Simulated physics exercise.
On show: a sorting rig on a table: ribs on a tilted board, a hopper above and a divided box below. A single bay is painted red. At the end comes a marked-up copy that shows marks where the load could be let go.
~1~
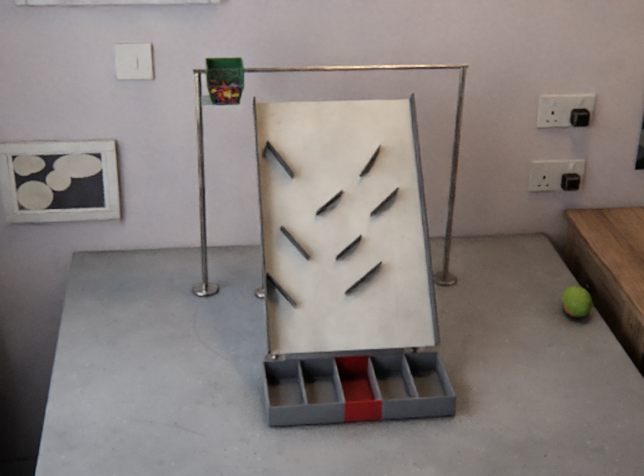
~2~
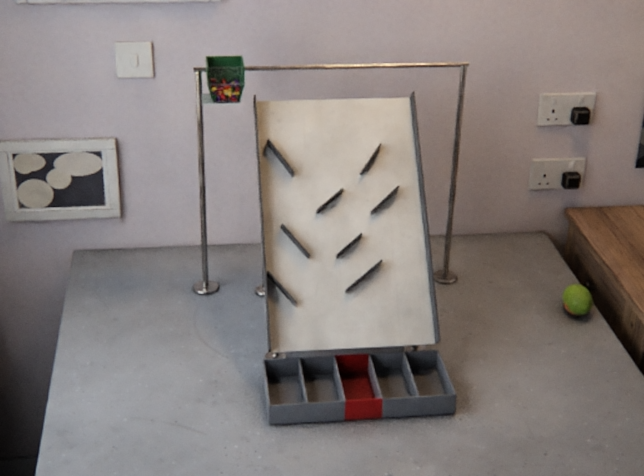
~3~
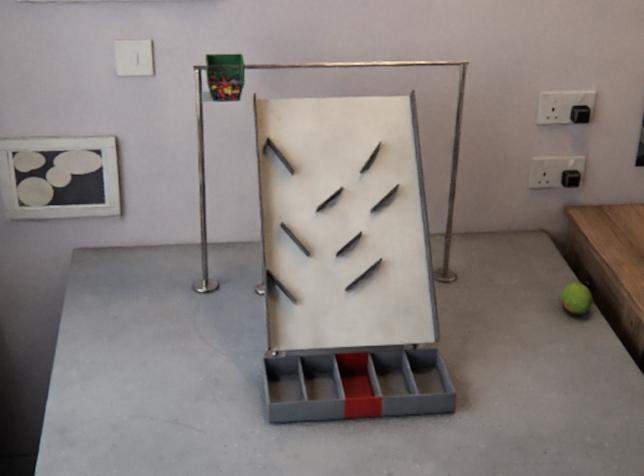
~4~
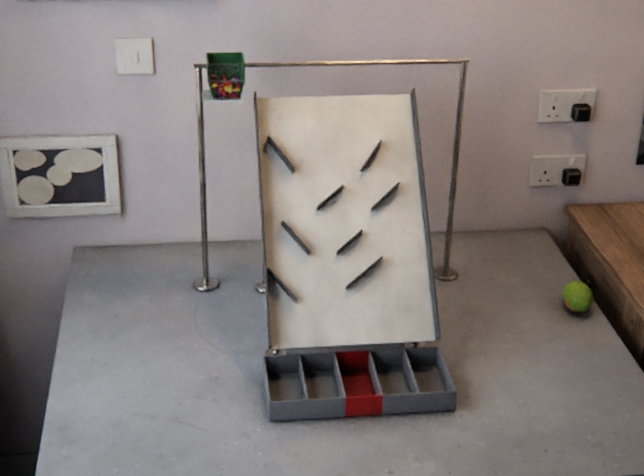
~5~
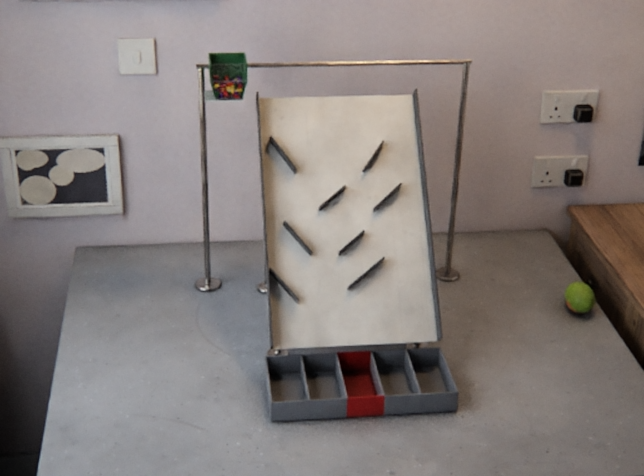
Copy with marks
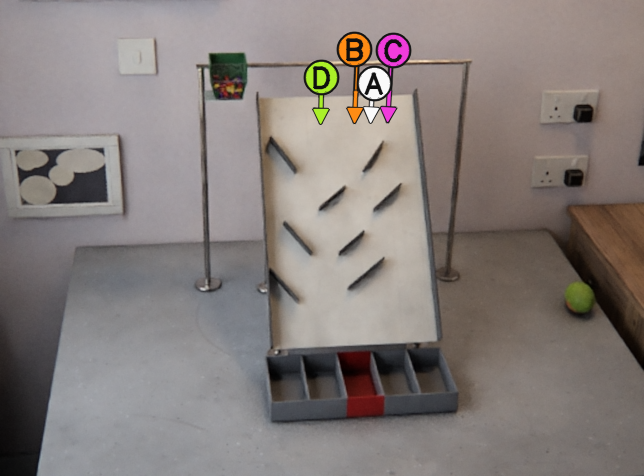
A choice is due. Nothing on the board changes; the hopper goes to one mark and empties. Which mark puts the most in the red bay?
It is D.
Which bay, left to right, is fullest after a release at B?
The second from the left.
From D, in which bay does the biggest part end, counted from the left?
The third from the left.
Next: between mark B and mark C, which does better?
Mark B.
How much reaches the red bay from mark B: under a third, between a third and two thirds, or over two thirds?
It is under a third.
On the marked copy, mark A meets the board at (370, 117); mark B meets the board at (354, 117); mark C meets the board at (387, 116); mark D meets the board at (320, 118).
Choosing A, a small share in the red bay, the bulk in other bays, a small share held on the board, only a few outside the box.
Choosing B, a small share in the red bay, the bulk in other bays.
Choosing C, only a few in the red bay, all but a few in other bays, a small share outside the box.
Choosing D, close to two thirds in the red bay, close to a quarter in other bays.
